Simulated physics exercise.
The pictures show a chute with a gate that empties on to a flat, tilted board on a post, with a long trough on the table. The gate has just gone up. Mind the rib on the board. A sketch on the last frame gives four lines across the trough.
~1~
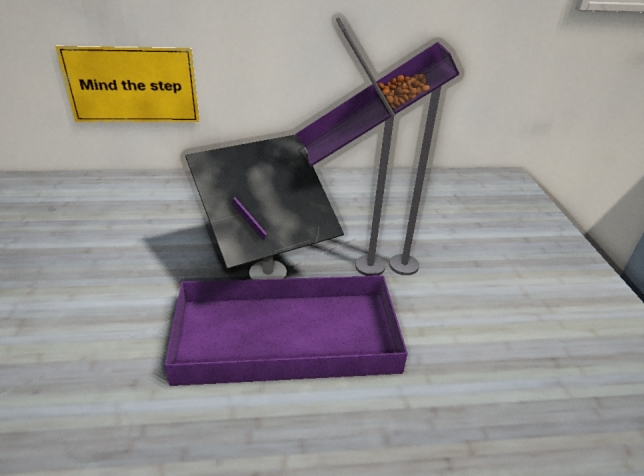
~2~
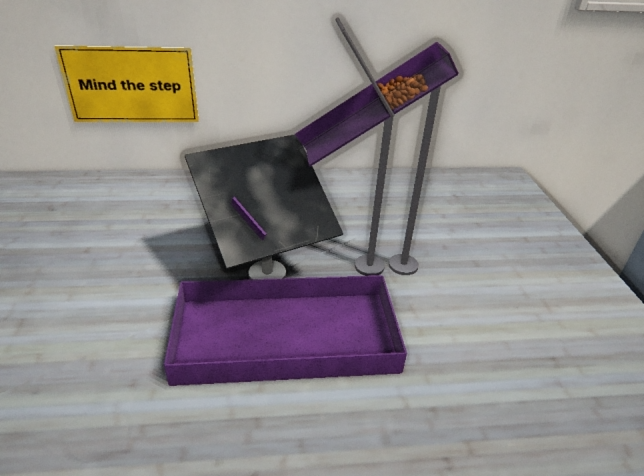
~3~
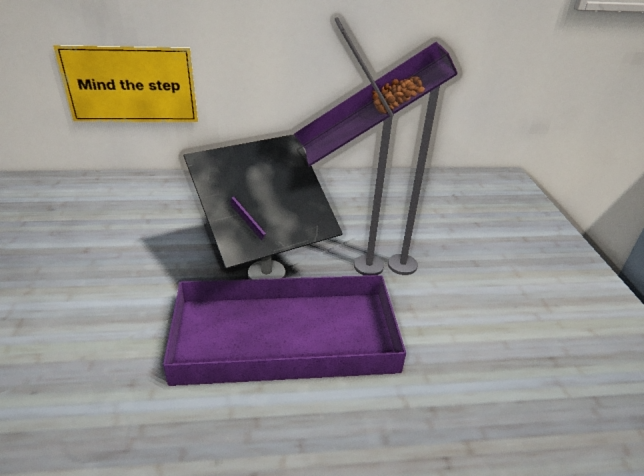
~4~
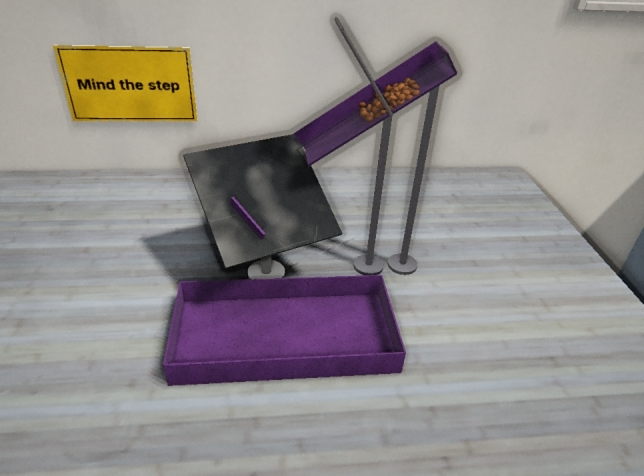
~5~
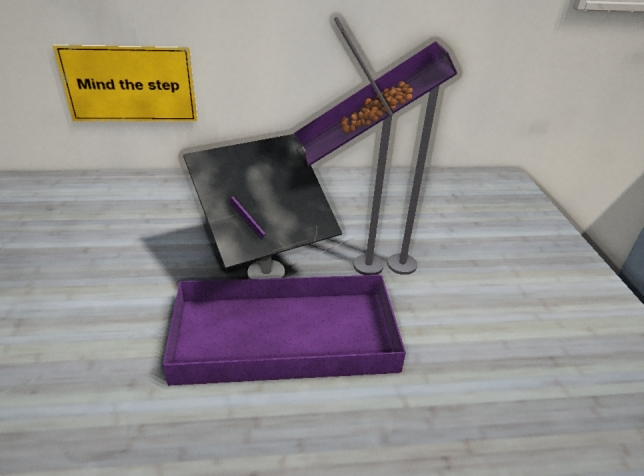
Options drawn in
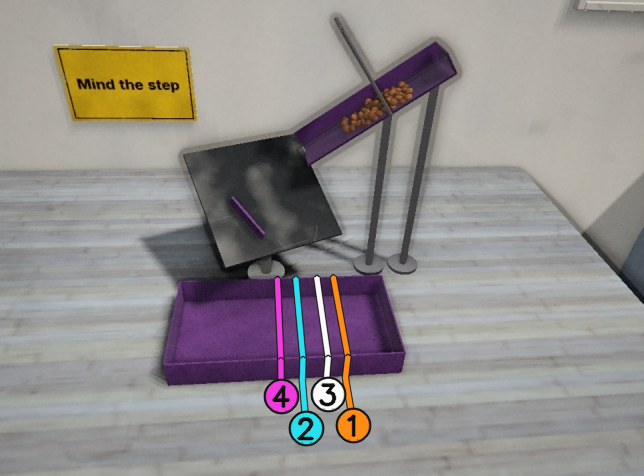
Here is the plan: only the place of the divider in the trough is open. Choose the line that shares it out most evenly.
2.
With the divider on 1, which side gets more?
The left side.
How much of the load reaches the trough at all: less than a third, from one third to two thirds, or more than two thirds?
About that: More than two thirds.
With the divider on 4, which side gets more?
The right side.
On the marked copy, line 1 crosses the front rim at (347, 355); line 2 crosses the front rim at (302, 358); line 3 crosses the front rim at (328, 356); line 4 crosses the front rim at (280, 359).
If 1 is chosen, of what is caught, every piece on the left of the divider, not one piece on the right.
If 2 is chosen, of what is caught, roughly half on the left of the divider, roughly half on the right.
If 3 is chosen, of what is caught, almost all on the left of the divider, about a tenth on the right.
If 4 is chosen, of what is caught, about a tenth on the left of the divider, almost all on the right.
